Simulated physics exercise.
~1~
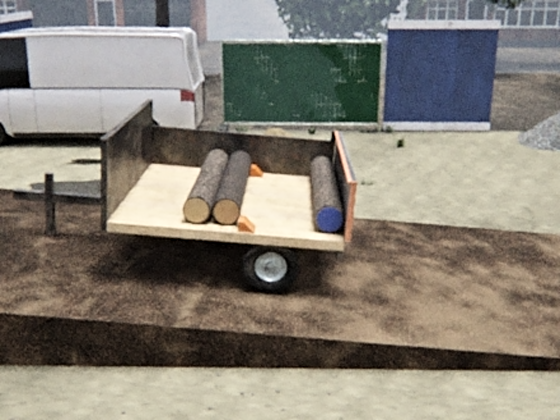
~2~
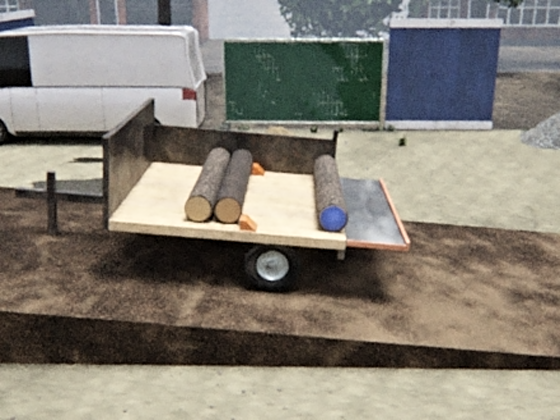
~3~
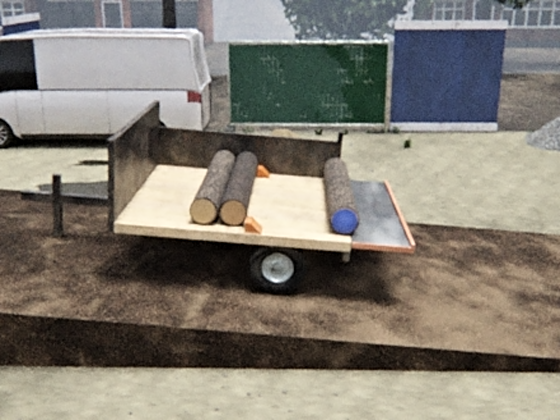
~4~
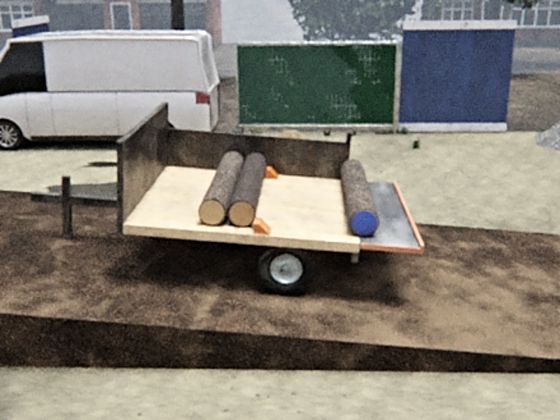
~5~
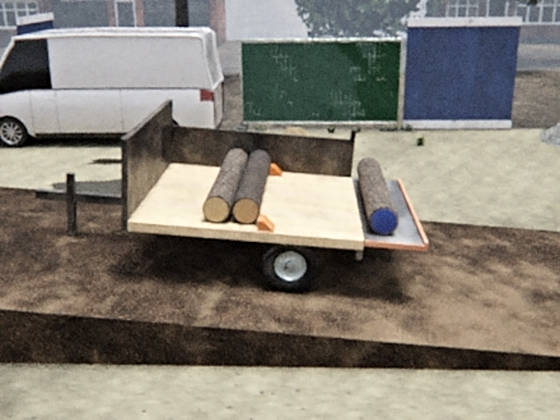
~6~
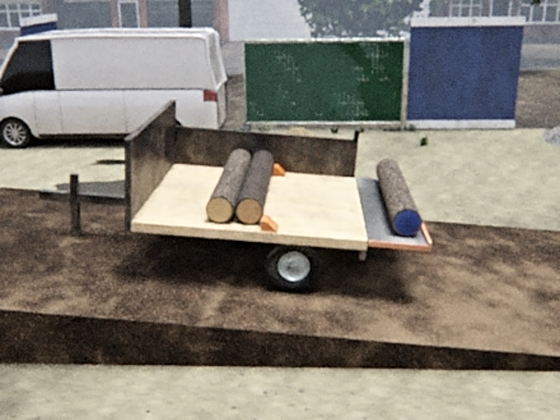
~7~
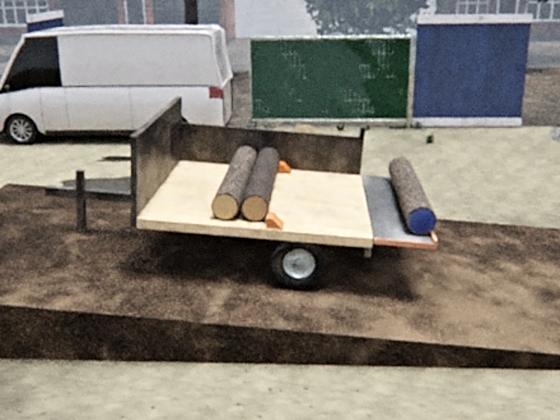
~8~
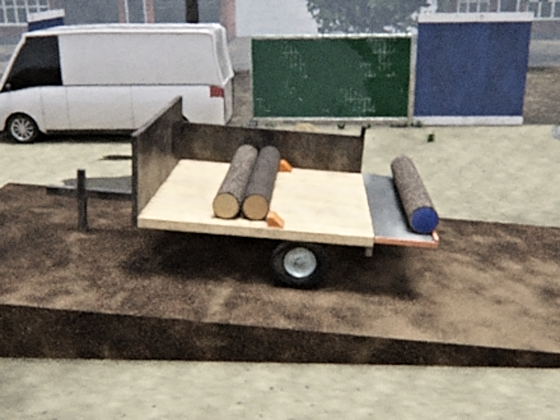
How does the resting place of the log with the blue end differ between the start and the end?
At the start it lies on the right end of the trailer bed, beside the upright tailgate. At the end it rests farther right, off the bed and on the lowered tailgate near its outer edge.
Blue-ended log rolling right from a sloping trailer's bed after the tailgate drops open, coming to rest on the lowered gate.
